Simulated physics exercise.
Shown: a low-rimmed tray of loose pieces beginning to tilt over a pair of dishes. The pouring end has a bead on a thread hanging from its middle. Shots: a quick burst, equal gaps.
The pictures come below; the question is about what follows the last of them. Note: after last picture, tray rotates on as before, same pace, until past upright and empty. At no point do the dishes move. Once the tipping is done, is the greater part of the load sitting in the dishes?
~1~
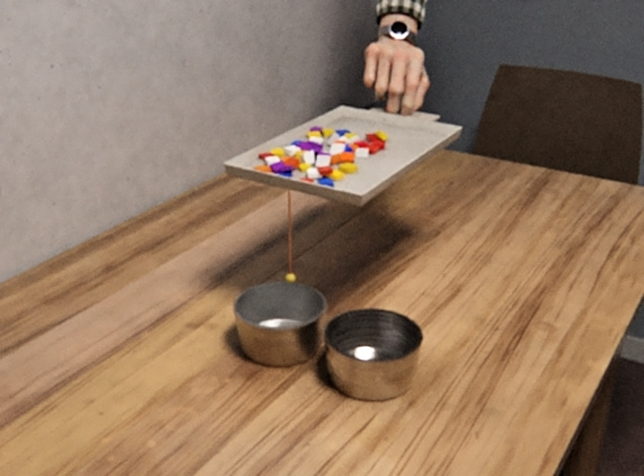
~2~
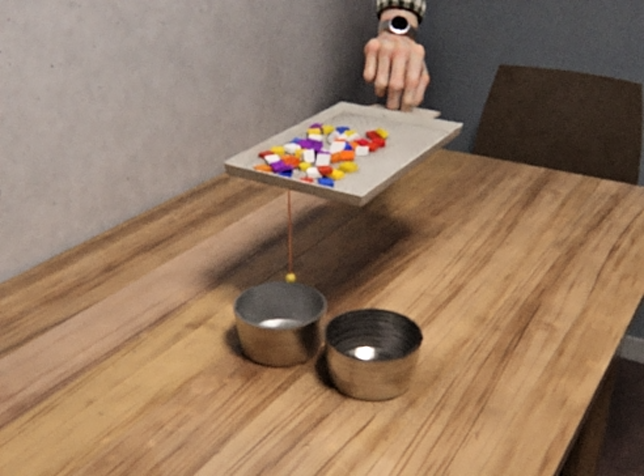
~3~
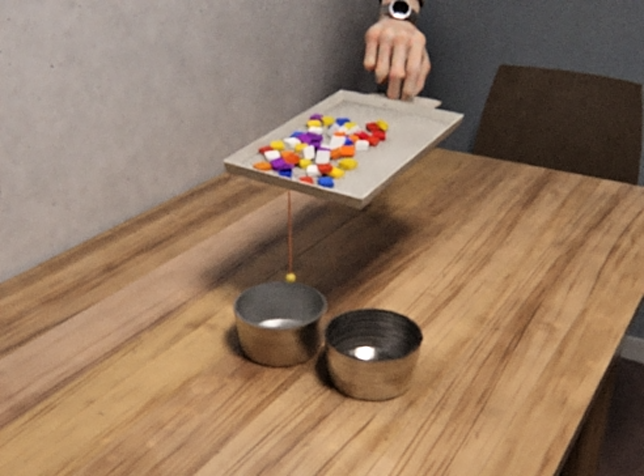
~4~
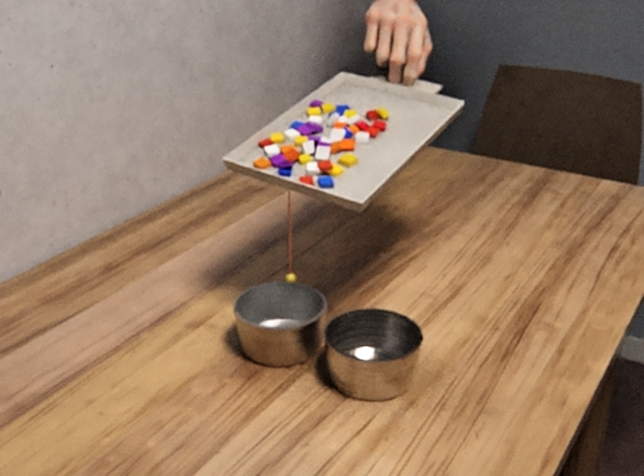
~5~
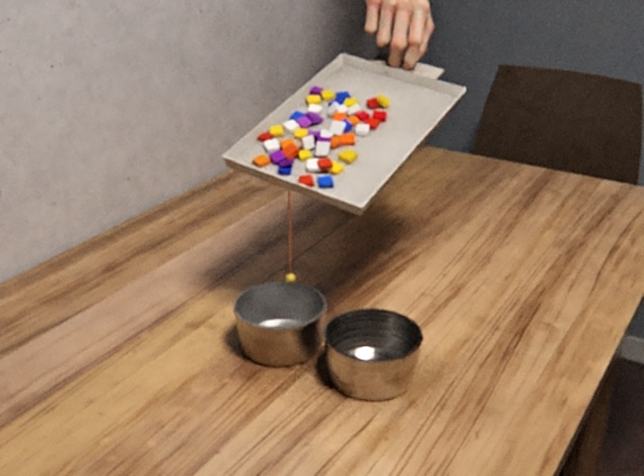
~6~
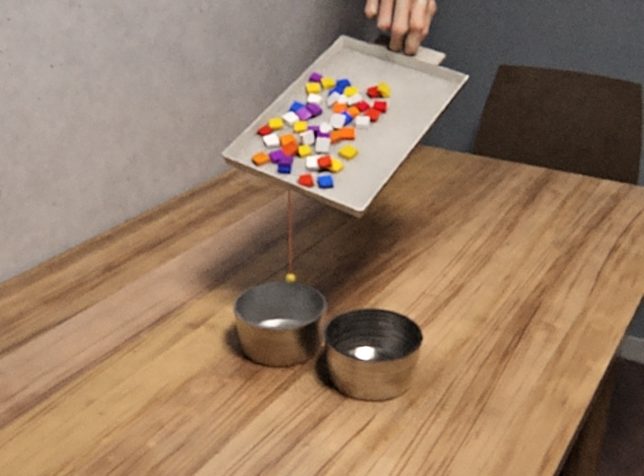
I expect the catch to be a majority.
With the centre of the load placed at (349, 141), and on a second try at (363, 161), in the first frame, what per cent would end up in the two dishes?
Respectively 60 and 60 per cent.
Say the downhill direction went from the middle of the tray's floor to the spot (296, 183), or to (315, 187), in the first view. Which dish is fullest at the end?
Record: Try 1, the dish at the left; try 2, the dish at the left.
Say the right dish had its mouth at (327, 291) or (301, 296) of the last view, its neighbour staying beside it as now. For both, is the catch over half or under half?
For the earlier try a smaller portion is kept, for the later one a smaller portion.
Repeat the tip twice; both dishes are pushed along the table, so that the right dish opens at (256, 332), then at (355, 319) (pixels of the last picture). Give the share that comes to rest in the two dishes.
Roughly 10 % and 70 %.
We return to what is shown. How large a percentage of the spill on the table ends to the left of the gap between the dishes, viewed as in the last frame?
That would be roughly 20 per cent.
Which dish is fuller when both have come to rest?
That's the right side.
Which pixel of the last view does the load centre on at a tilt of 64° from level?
In the last view, the load is centred close to (337, 170).
Just after the last frame, tray tipped steeply; almost all on the tray; about a tenth in the air.
A moment on, tray tipped past a quarter turn; roughly half on the tray; roughly a third in the right dish; just a few in the left dish; about a tenth outside both; about a tenth in the air.
Further on, tray tipped past a quarter turn; roughly half in the right dish; roughly a quarter in the left dish; roughly a third outside both.
When it is over, tray tipped past a quarter turn; roughly half in the right dish; roughly a quarter in the left dish; roughly a third outside both.
